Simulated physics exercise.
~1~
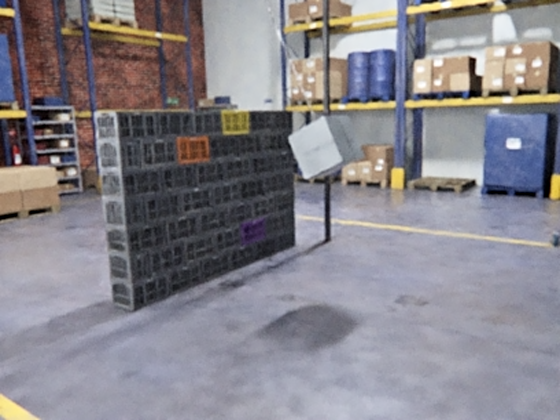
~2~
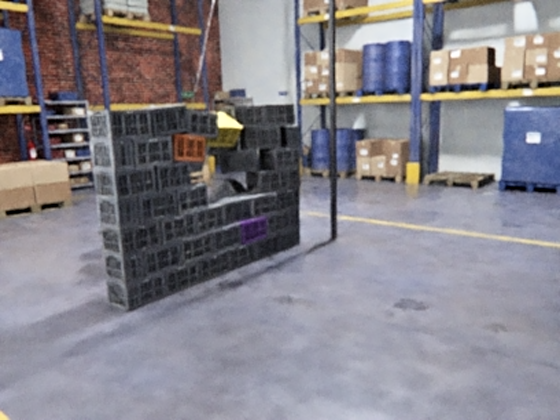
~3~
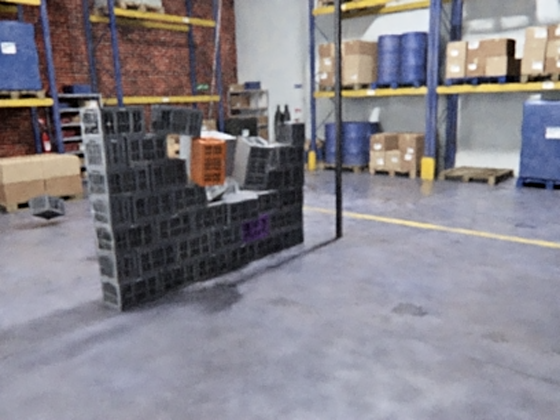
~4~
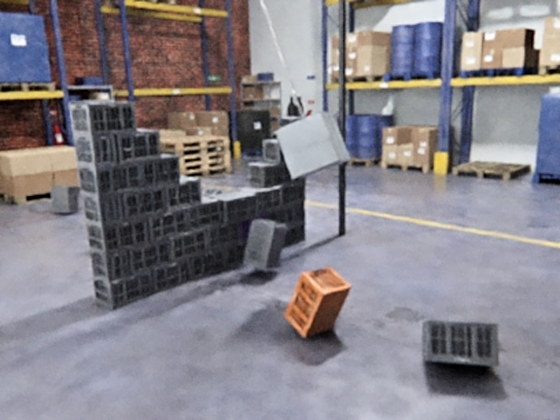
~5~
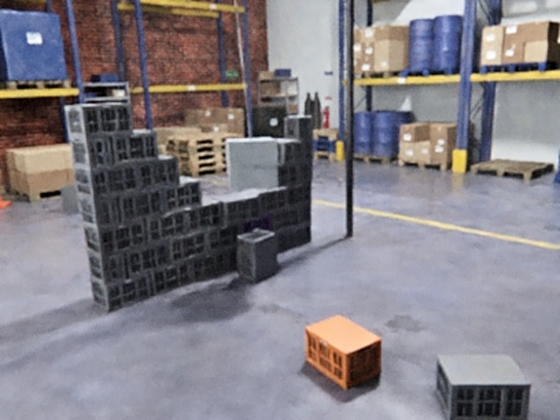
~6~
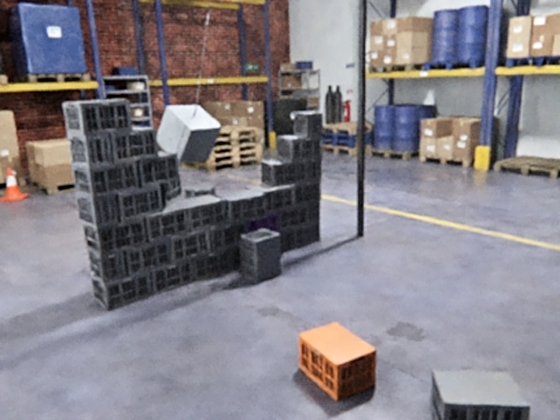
On a warehouse floor, a hanging pale block swung into a wall of dark crates and knocked a wide gap in its top, sending the orange crate tumbling to the floor in front, while the block kept swinging above the broken wall.
